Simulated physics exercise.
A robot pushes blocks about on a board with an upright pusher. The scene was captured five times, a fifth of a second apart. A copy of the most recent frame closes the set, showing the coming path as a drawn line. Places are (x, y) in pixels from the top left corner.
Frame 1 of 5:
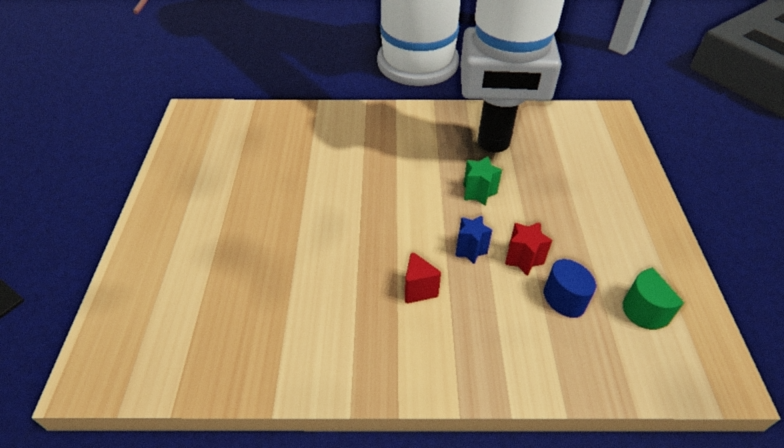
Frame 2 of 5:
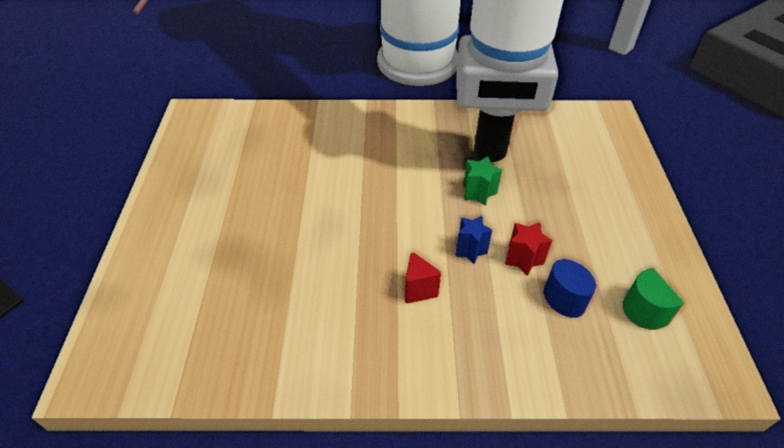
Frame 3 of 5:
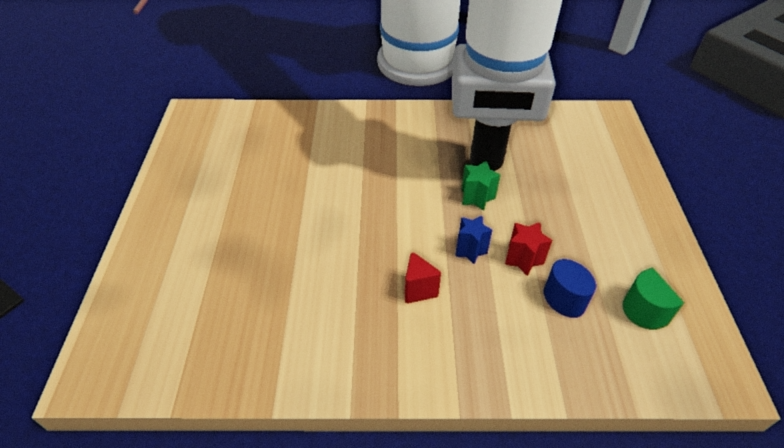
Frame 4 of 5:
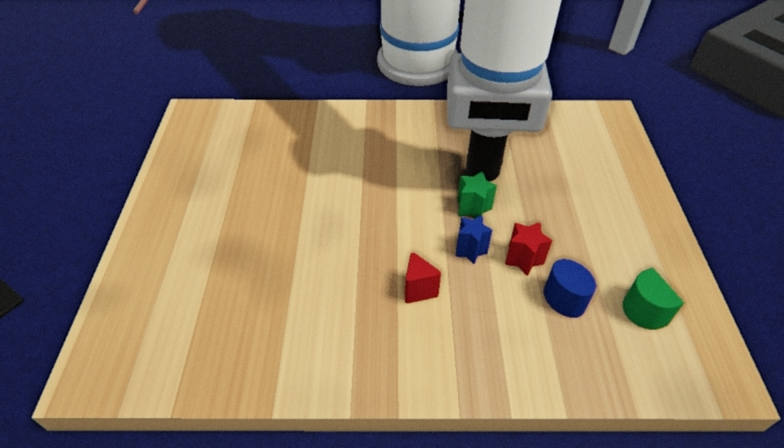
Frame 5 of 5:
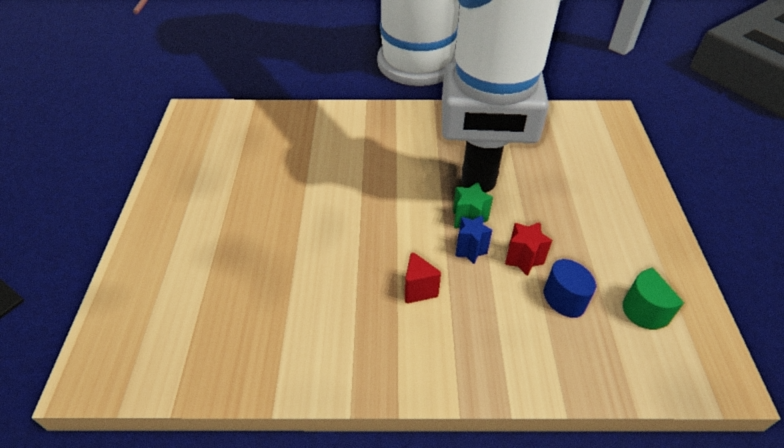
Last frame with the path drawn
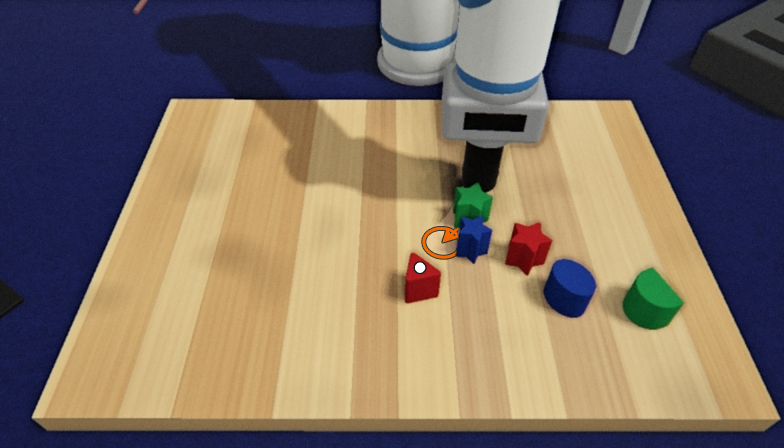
A robot arm's black pusher moved down to the green star-shaped block and nudged it a short way toward the blue star, while the other blocks on the wooden board stayed still.
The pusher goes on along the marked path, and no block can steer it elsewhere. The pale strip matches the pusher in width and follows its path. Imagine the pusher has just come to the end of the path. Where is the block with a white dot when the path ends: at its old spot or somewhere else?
Still in place.
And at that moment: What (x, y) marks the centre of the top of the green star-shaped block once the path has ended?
It ends at (457, 246).
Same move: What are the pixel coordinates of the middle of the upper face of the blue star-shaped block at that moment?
It sits at (484, 262).
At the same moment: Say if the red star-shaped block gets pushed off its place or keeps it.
The red star-shaped block is left alone.
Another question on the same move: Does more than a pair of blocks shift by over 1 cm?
That would be a no.
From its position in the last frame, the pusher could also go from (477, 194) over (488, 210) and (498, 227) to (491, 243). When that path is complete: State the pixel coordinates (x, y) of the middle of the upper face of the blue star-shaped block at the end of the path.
It will end up at (456, 245).
The line goes from (477, 194) through (465, 219) to (442, 242); the dot is on the red triangular block.
What follows on the original path. Halfway along, pusher at (466, 208); green star-shaped block at (466, 225), turned 15° anticlockwise; blue star-shaped block at (478, 247).
At the end, pusher at (444, 230); red triangular block unmoved; green star-shaped block at (457, 246), turned 65° anticlockwise; blue star-shaped block at (484, 262), turned 15° anticlockwise; red star-shaped block unmoved.
